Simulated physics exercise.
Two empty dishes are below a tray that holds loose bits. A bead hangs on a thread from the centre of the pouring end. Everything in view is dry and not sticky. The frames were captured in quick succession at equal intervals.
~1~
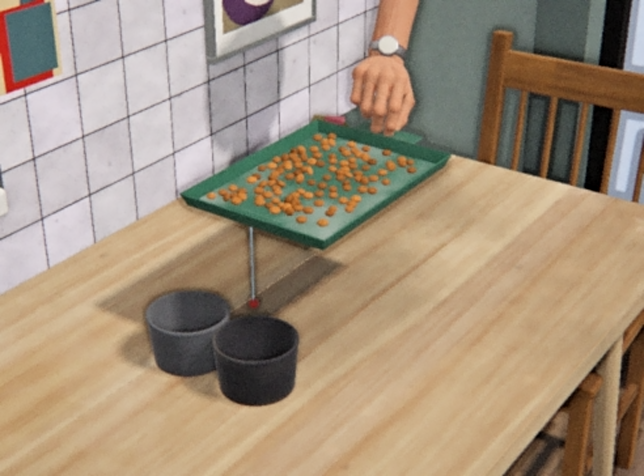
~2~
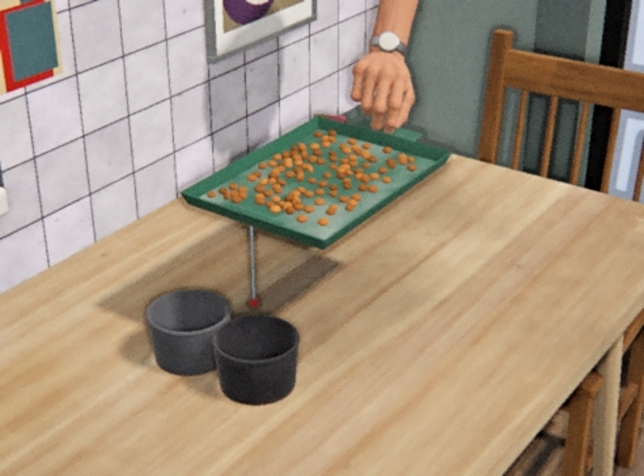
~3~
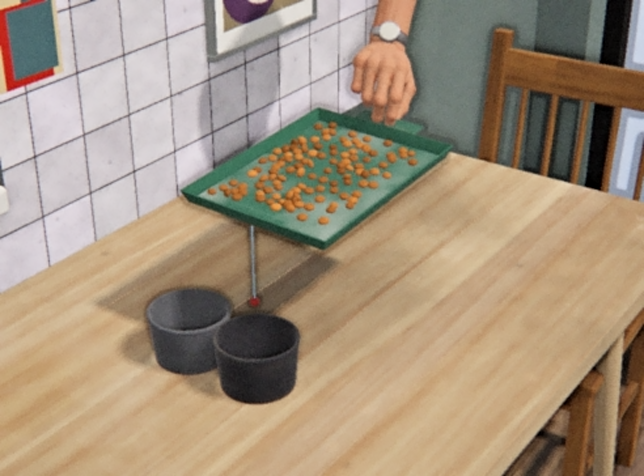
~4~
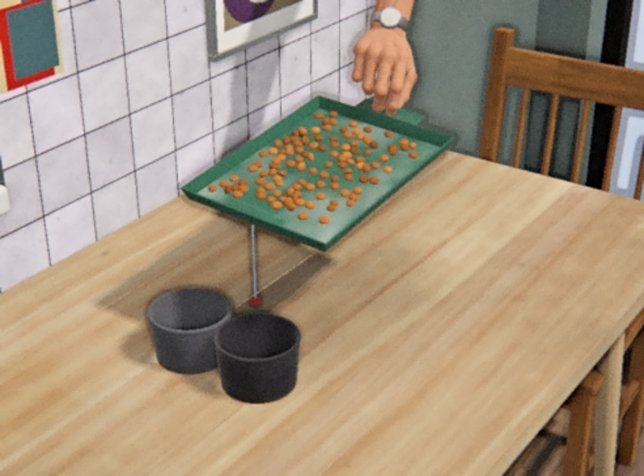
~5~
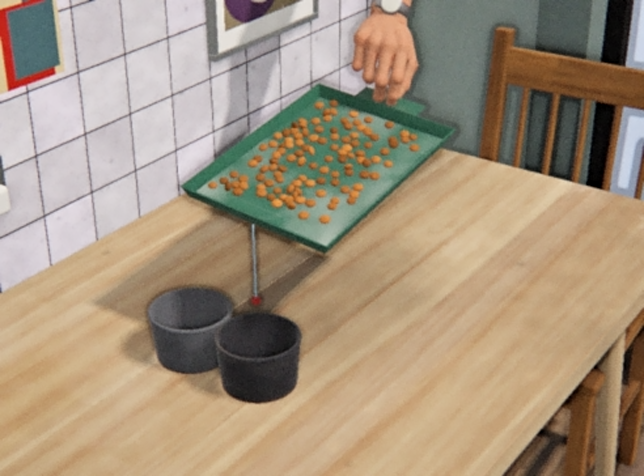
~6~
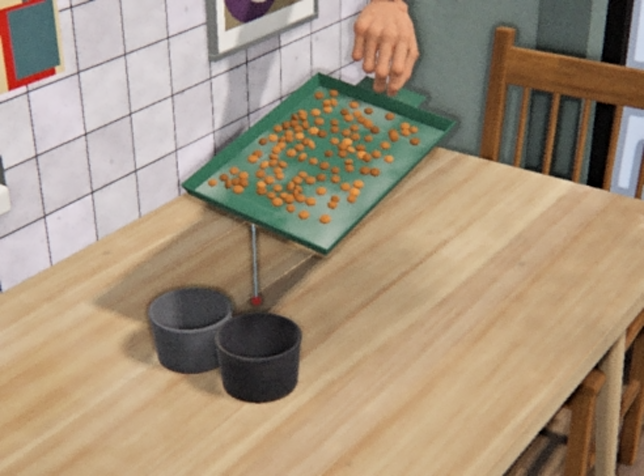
A hand wearing a watch gradually raised the far end of a green tray of small orange-brown bits, tilting it toward two dark, empty dishes on a wooden table, while the bits stayed spread across it.
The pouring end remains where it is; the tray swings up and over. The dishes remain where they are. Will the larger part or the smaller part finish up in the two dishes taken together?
The smaller part does.
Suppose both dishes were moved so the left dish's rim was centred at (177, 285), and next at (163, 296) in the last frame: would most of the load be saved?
Taking them in turn, it's short of half and then short of half.
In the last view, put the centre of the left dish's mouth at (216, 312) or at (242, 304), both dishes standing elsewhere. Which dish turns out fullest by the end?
Try 1: The rightmost dish; try 2: The rightmost dish.
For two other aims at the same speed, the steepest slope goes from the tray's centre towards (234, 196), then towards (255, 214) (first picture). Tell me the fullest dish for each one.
First place: The dish to the left; second place: The dish to the left.
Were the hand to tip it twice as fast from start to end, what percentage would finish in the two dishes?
That works out at some 20 per cent.
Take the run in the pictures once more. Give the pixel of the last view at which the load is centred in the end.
(315, 393).
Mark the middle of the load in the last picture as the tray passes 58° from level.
In the last view, the load is centred close to (309, 239).
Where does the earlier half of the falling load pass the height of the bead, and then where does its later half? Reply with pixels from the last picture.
The early half goes through (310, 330), the late half through (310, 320).
Soon after the last picture, tray tipped steeply; most on the tray; a small part in the air.
A little later, tray tipped right over; a small part on the tray; about a quarter in the right dish; about two thirds outside both; a small part in the air.
Later still, tray tipped past a quarter turn; about a quarter in the right dish; most outside both.
At rest, tray tipped past a quarter turn; about a quarter in the right dish; none in the left dish; most outside both.
